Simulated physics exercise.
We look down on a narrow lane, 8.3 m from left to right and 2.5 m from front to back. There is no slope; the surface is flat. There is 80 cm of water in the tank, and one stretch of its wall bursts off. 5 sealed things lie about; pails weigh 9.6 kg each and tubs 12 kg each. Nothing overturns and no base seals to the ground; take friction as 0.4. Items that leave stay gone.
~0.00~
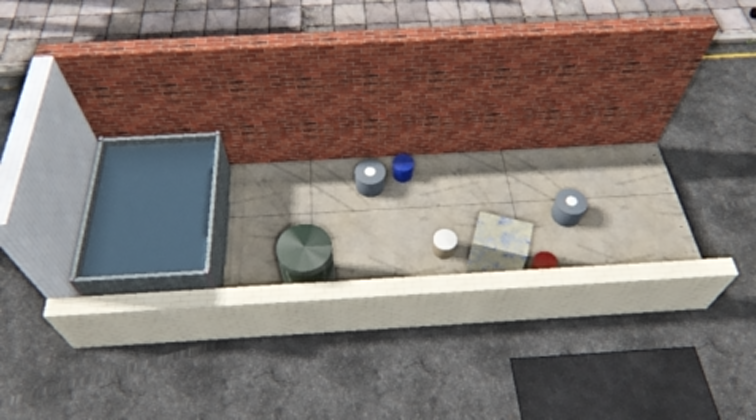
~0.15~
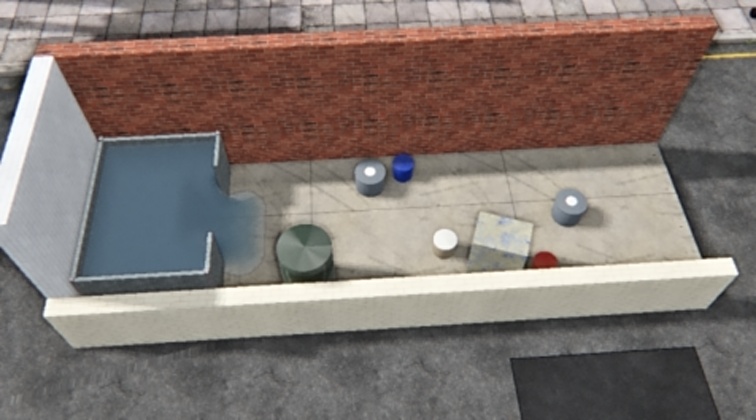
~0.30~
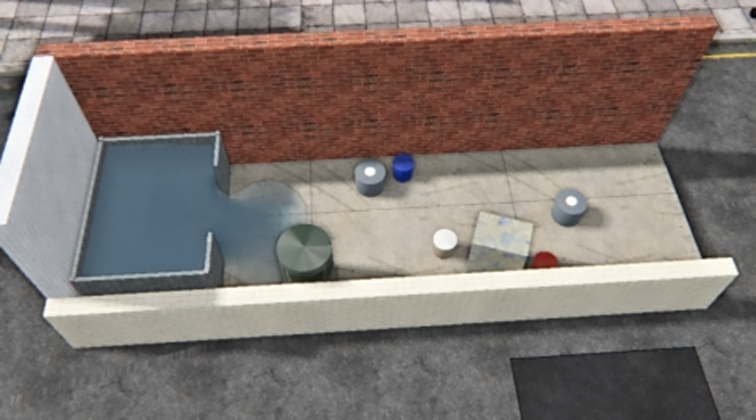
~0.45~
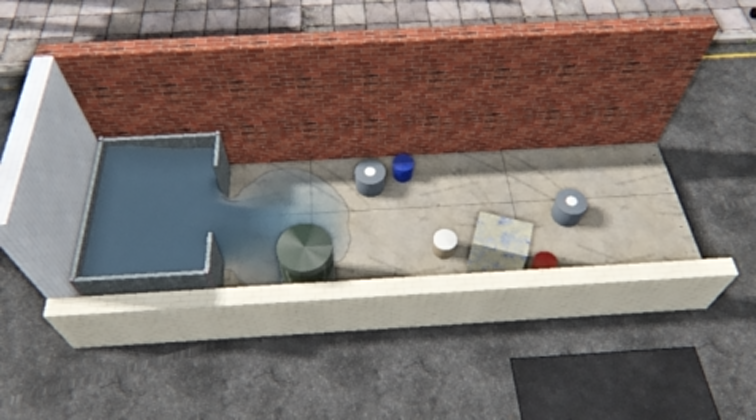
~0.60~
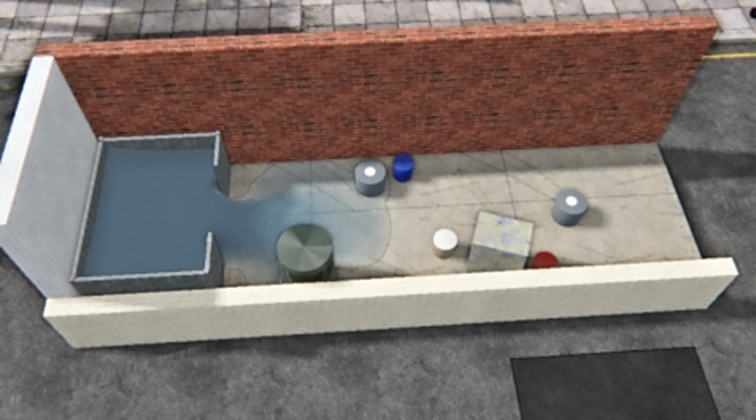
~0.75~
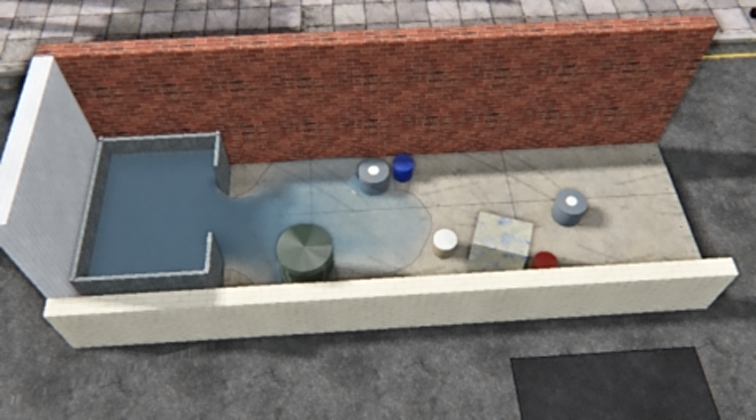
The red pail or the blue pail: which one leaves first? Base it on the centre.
The blue one.
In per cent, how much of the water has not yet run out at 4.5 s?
Around 74 % of the water.
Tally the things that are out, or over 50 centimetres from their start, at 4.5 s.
4.
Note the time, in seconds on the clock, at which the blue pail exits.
That happens at about 3.0 s.
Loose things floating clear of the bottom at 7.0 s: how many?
Count: 0.
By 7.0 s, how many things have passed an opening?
The number is 3.
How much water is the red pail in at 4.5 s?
Close to 2 centimetres.
After 2.0 s the red pail is near (546, 261), 0.0 m from its start, aground; the blue pail is near (546, 154), 2.2 m from its start, aground; 0 of 5 are out; 1 afloat.
After 4.5 s the red pail is near (546, 261), 0.0 m from its start, aground; the blue pail has gone out (at 2.8 s); 3 of 5 are out; 0 afloat.
After 7.0 s the red pail is near (546, 261), 0.0 m from its start, aground; the blue pail has gone out (at 2.8 s); 3 of 5 are out; 0 afloat.
After 10.0 s the red pail is near (546, 261), 0.0 m from its start, aground; the blue pail has gone out (at 2.8 s); 3 of 5 are out; 0 afloat.
